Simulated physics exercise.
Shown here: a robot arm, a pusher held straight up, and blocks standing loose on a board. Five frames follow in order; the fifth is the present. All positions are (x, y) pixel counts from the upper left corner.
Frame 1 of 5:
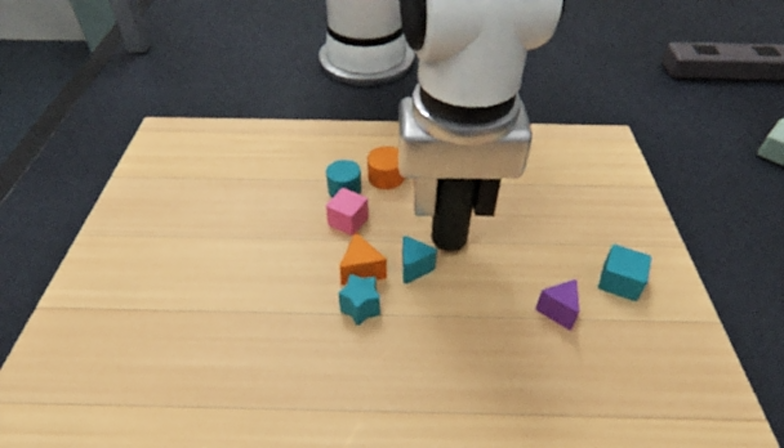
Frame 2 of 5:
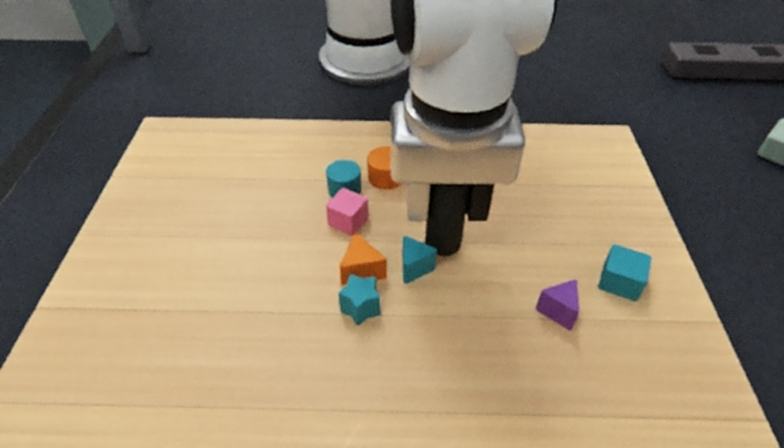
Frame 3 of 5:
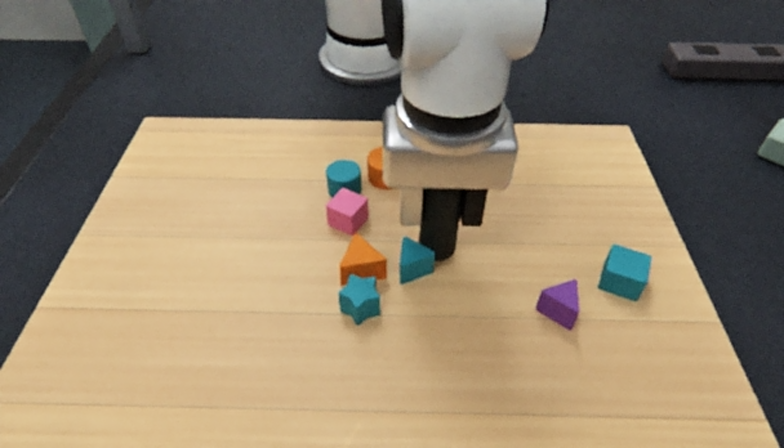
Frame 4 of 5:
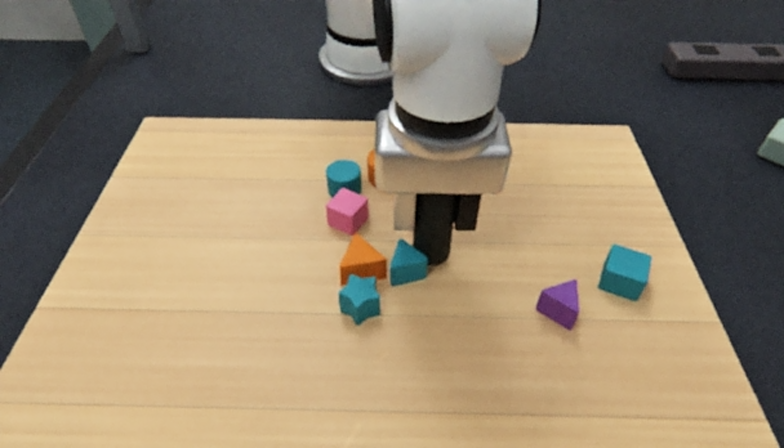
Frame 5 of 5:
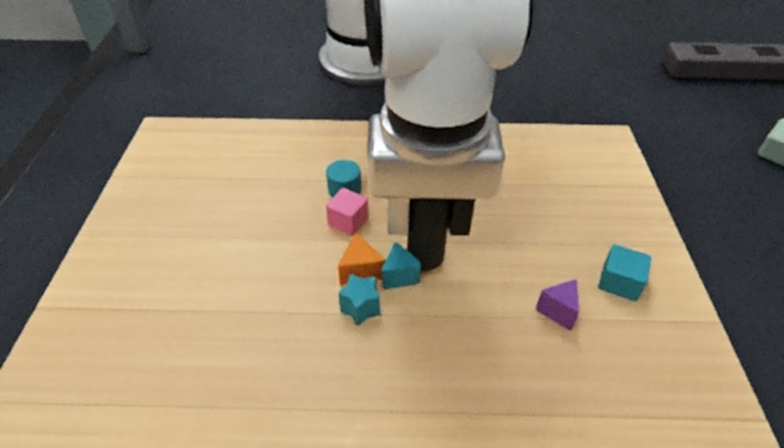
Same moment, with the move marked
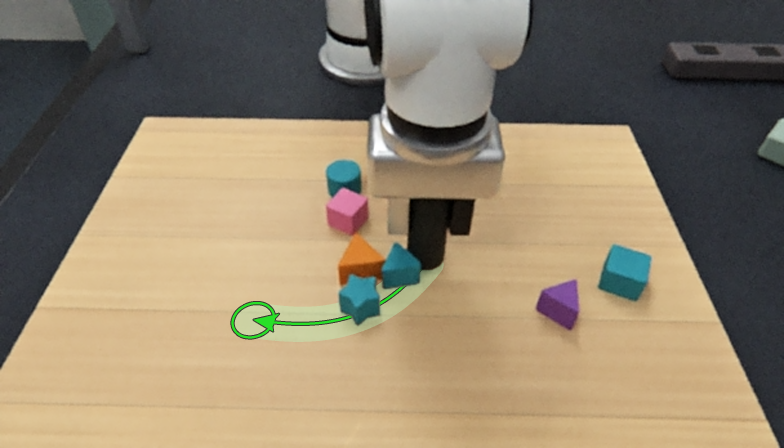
On a wooden board scattered with colourful blocks, a robot arm moves its upright black pusher slightly left and toward the viewer, meets the turquoise triangle, and nudges it a short way toward the orange triangle and turquoise star.
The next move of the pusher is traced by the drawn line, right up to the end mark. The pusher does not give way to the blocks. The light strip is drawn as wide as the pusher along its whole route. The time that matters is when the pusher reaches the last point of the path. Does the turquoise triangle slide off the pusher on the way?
Going by the path, no.
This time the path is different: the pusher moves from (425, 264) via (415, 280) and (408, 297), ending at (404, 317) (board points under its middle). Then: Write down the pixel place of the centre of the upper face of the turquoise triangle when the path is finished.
I'd say the turquoise triangle ends with its top centre at (374, 279).
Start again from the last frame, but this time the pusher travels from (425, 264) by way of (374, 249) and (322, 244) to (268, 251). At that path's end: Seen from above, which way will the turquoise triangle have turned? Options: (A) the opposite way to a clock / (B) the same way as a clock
Correct choice: A.
The line goes from (425, 264) over (383, 302) and (321, 323) to (253, 320).
On the path given first. One third of the way, pusher at (383, 295); orange triangle at (346, 252), turned 50° clockwise; turquoise star-shaped block at (330, 310), turned 55° anticlockwise; turquoise triangle at (348, 288), turned 35° clockwise.
Two thirds of the way, pusher at (319, 316); orange triangle at (346, 252), turned 50° clockwise; turquoise star-shaped block at (281, 340), turned 105° anticlockwise; turquoise triangle at (281, 306), turned 25° clockwise.
At the end, pusher at (251, 313); orange triangle at (346, 252), turned 50° clockwise; turquoise star-shaped block at (276, 343), turned 125° anticlockwise; turquoise triangle at (211, 304), turned 25° clockwise.
